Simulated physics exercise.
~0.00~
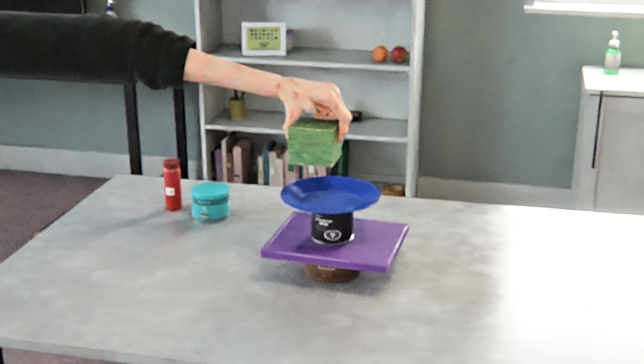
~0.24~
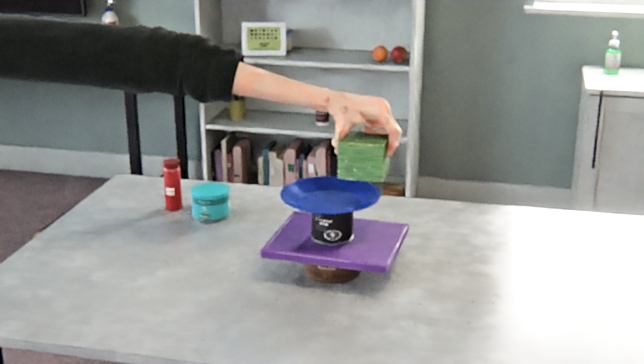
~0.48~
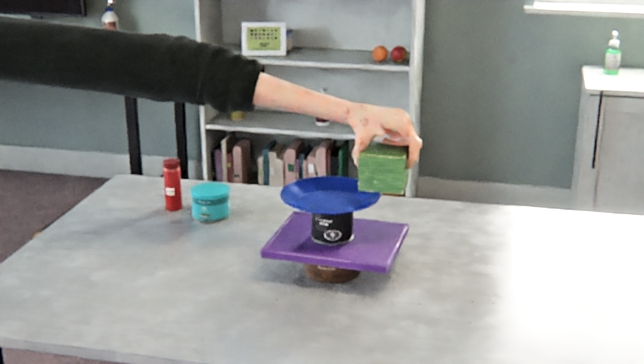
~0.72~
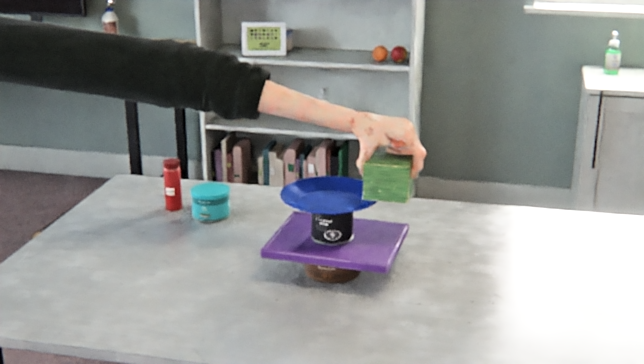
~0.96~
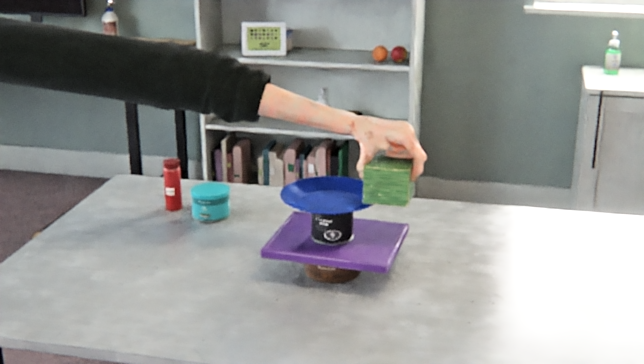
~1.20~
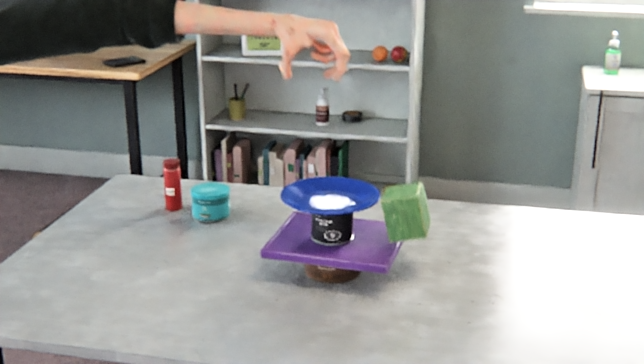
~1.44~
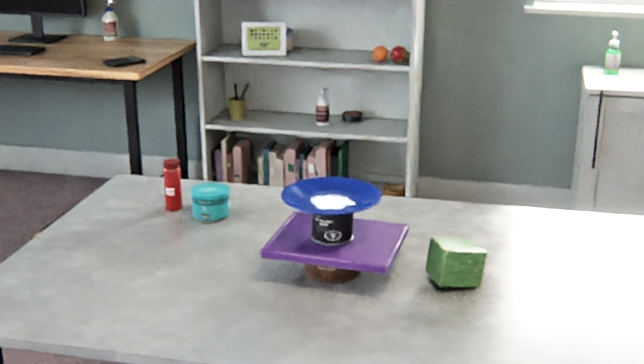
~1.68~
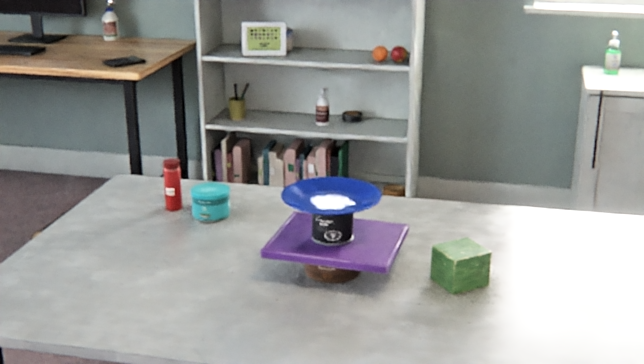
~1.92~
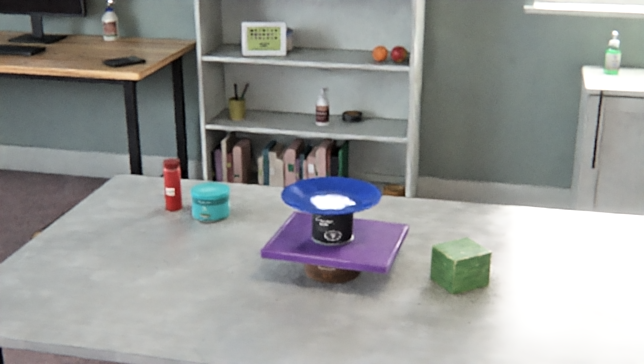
A green block was lowered by a hand to the right edge of a blue plate stacked on a black tub and purple tray, then tipped off when released and tumbled onto the table, coming to rest to the right while the stack stayed standing.
